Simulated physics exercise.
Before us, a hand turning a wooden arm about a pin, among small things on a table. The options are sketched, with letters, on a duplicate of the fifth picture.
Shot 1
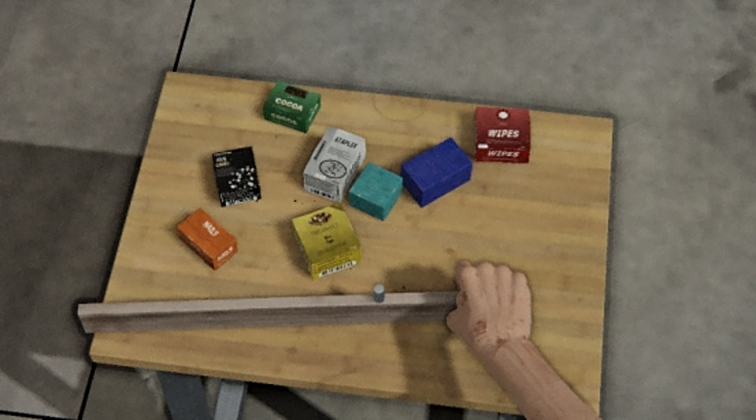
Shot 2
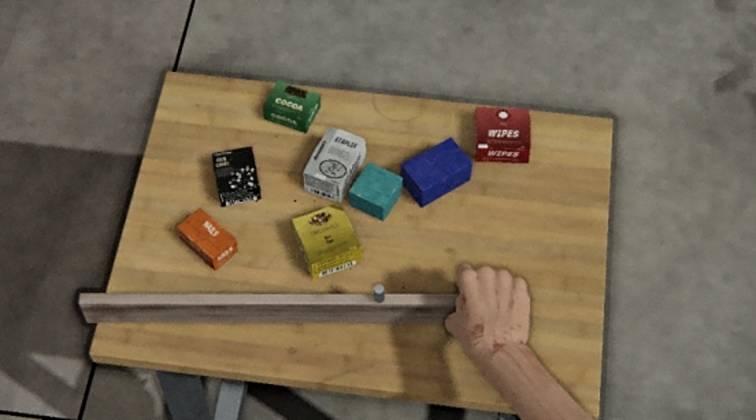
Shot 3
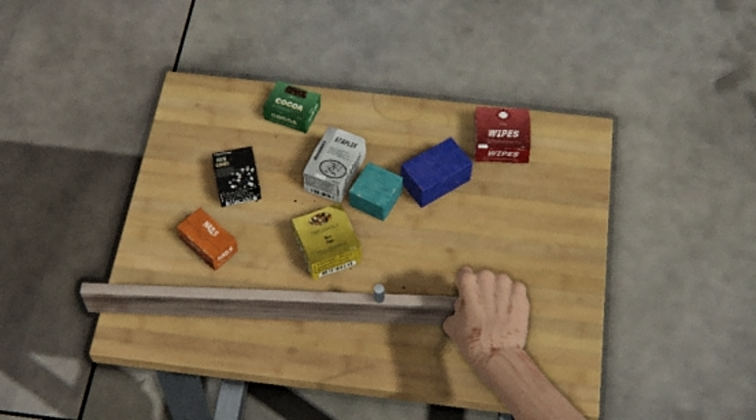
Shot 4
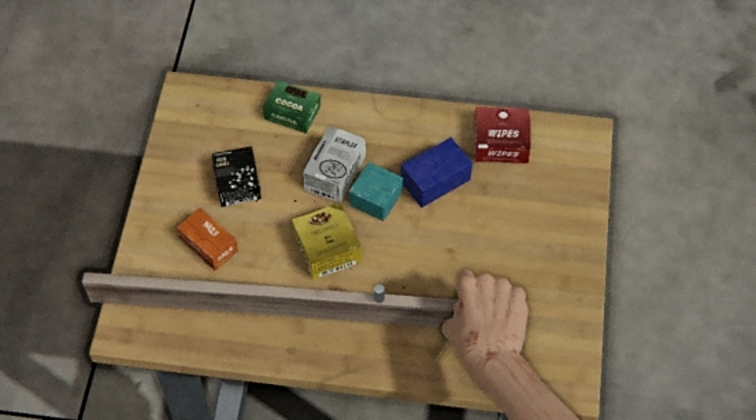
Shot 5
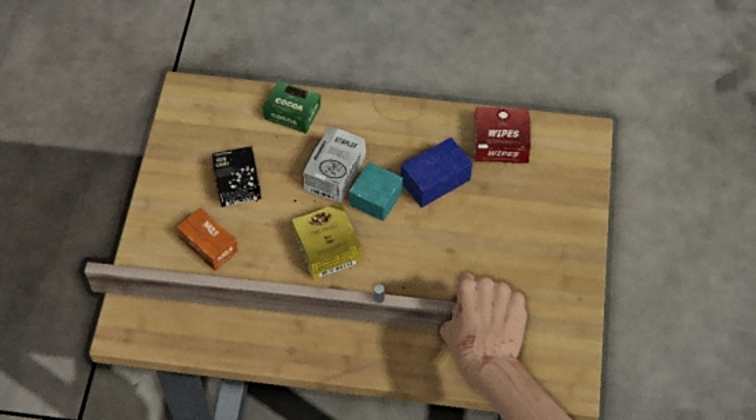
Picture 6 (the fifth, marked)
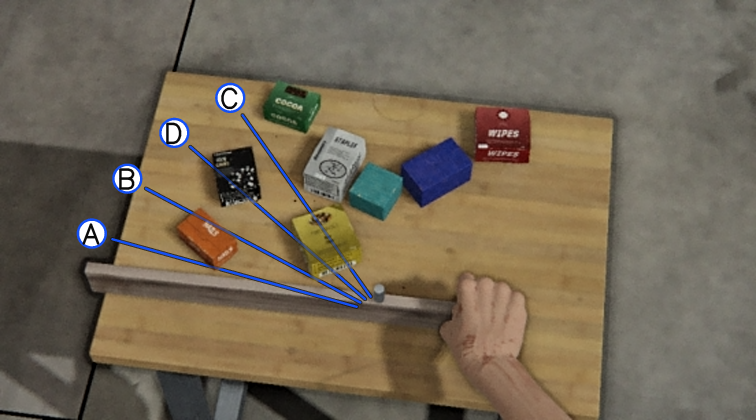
The clip shows a hand at the right end of a wooden arm on a table of small boxes and packets, turning it slightly about a pin so its left end moves a little upward toward the orange box.
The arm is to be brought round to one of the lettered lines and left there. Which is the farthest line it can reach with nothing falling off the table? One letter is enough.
Stop at C.
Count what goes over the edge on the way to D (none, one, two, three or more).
The count is none.
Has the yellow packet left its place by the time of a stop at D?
Yes.
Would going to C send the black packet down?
No.
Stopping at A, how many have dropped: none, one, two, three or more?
The count is none.
On the marked copy, A at (233, 273); B at (250, 244); C at (304, 202); D at (274, 220).
Taking C. A third of the way, arm (243, 240); orange box (217, 221); green packet (292, 107).
Two thirds of the way, arm (273, 206); black packet (267, 142); orange box (261, 181).
When it is over, arm (300, 188); green packet (300, 89); black packet (299, 120); nothing has fallen.
As for the rest, A is safe but short; B is safe but short; D is safe but short.
